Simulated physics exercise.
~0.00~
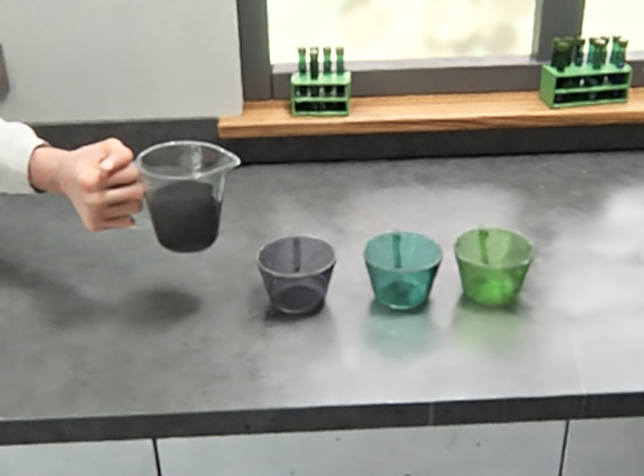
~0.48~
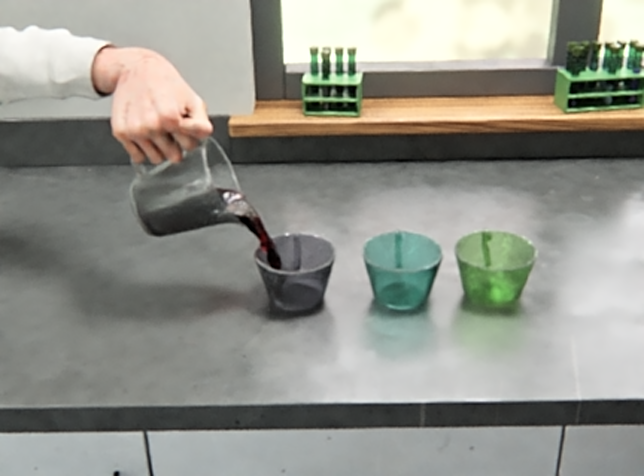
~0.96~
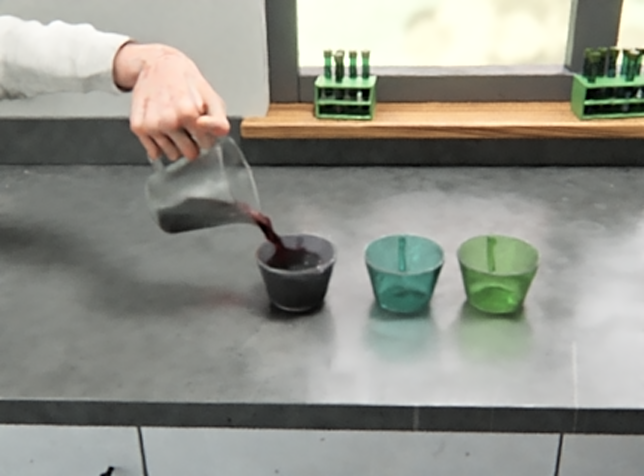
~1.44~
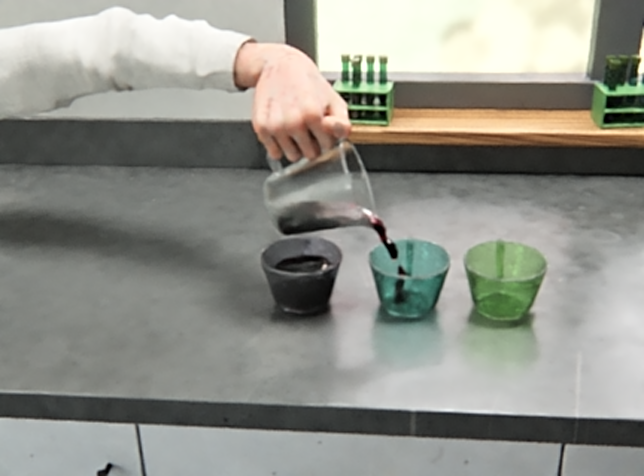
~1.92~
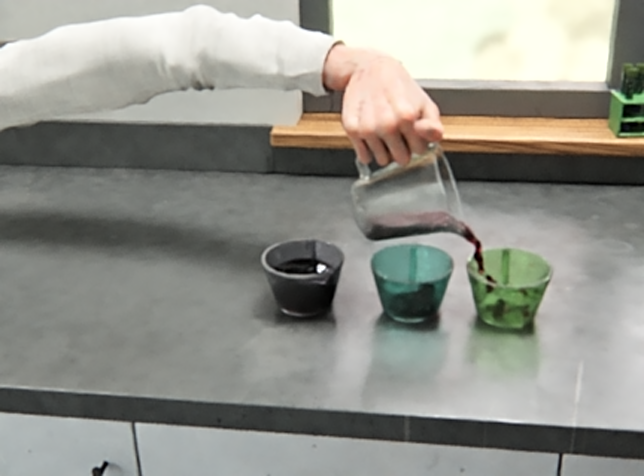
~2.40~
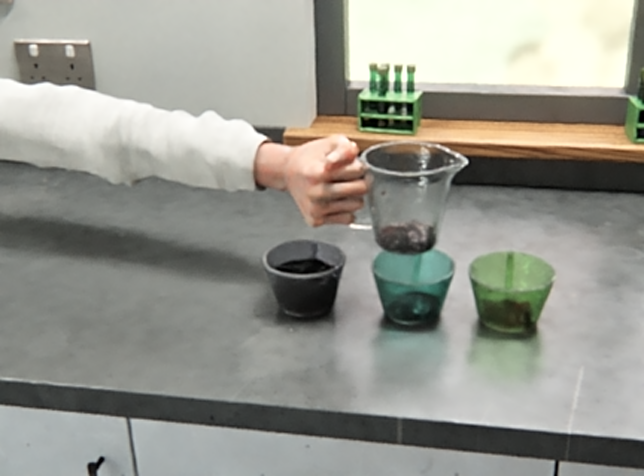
The clip opens on a grey work surface with three empty wide cups in a line, dark grey, teal and green, while a hand at the left holds a flared glass jug of dark wine. The hand tips the jug rightwards and pours a thin reddish stream into the left cup, filling much of it. Still tilted, the jug moves right, pouring into the teal cup and then the green one. Finally the hand brings the jug upright above the teal cup, with a little wine left inside, the left cup looking fullest and the other two holding less.
